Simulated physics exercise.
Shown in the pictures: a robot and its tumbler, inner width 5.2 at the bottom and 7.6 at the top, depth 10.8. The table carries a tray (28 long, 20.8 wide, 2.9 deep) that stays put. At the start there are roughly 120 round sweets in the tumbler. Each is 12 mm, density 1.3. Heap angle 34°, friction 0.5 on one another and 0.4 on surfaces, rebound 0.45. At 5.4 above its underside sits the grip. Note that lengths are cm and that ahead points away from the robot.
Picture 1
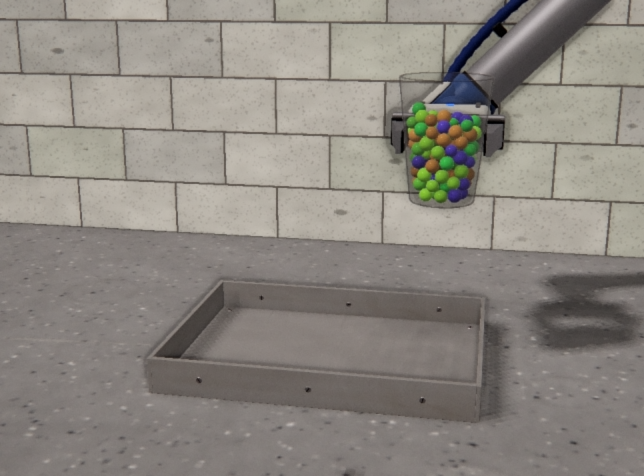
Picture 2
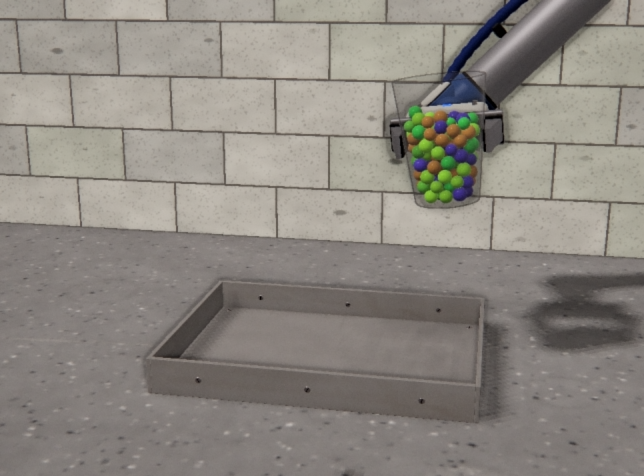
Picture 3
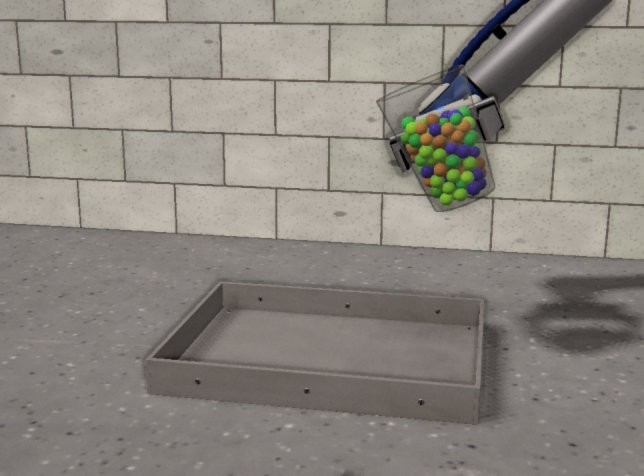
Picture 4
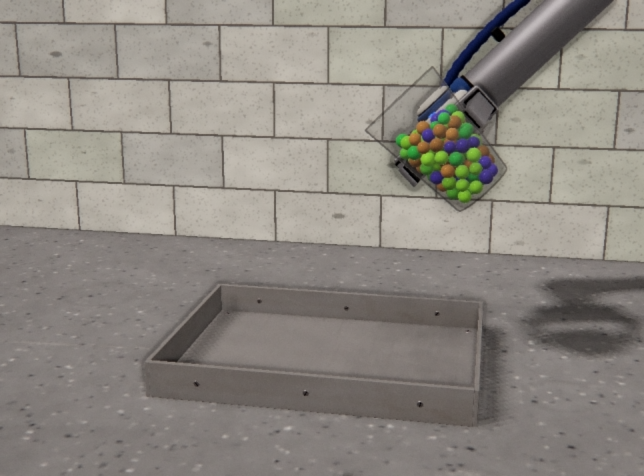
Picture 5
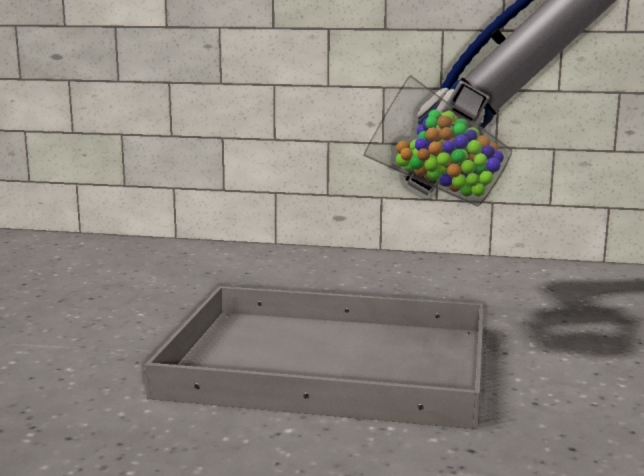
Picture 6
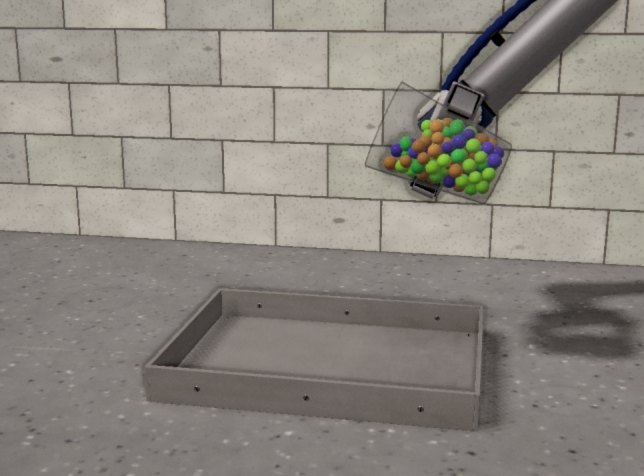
The footage shows a robot arm holding a clear tumbler of colourful round sweets above an empty grey tray, gradually tilting it from upright until its mouth points left, while the sweets shift inside toward the open end.
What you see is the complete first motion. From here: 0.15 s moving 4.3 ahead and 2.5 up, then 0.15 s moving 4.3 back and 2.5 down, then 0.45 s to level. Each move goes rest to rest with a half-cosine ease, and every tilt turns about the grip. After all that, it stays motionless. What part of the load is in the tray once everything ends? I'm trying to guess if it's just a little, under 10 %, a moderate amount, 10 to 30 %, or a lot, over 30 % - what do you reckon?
I reckon a moderate amount.
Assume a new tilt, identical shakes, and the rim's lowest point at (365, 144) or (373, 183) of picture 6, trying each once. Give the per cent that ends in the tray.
First try about 5 per cent, second try about 60 per cent.
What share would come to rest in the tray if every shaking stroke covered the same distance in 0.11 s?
60 %.
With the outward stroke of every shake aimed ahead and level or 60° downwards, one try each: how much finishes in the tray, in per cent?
Estimates, in order: 15 % then 0 %.
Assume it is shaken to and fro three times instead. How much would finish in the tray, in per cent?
That share would be near 50 percent.
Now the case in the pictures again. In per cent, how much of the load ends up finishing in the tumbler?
Roughly 75 percent.
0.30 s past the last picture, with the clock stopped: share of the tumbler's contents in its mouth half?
Around 60 percent.
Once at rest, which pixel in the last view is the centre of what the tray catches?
Centre estimate: Around (310, 363).
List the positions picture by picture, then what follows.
Tumbler middle at (444, 142), level; upper third of the load around (444, 128), from x 415 to 475, top at y 110; 119 in the tumbler, in the first frame.
Tumbler middle at (443, 142), tilted 6° forward; upper third of the load around (443, 129), from x 410 to 475, top at y 115, in the second frame.
Tumbler middle at (443, 143), tilted 23° forward; upper third of the load around (446, 130), from x 405 to 480, top at y 115, in the third frame.
Tumbler middle at (442, 146), tilted 45° forward; upper third of the load around (444, 134), from x 405 to 490, top at y 110, in the fourth frame.
Tumbler middle at (442, 148), tilted 62° forward; upper third of the load around (447, 135), from x 405 to 495, top at y 115, in the fifth frame.
Tumbler middle at (442, 150), tilted 68° forward; upper third of the load around (447, 142), from x 390 to 495, top at y 125; 119 in the tumbler, in the sixth frame.
Then, 0.30 s later, tilted 68° forward, highest piece 23 above the table; 97 in the tumbler, 22 in flight or on a rim.
Then, 0.60 s later, tilted 17° forward, highest piece 26 above the table; 91 in the tumbler, 27 in the tray, 1 in flight or on a rim.
Then, 0.95 s later, level, highest piece 24 above the table; 91 in the tumbler, 27 in the tray, 1 on the table or floor.
Then, 2.00 s later, level, highest piece 24 above the table; 91 in the tumbler, 27 in the tray, 1 on the table or floor.
At rest, 91 in the tumbler, 27 in the tray, 1 on the table or floor. That is 23 % in the tray.
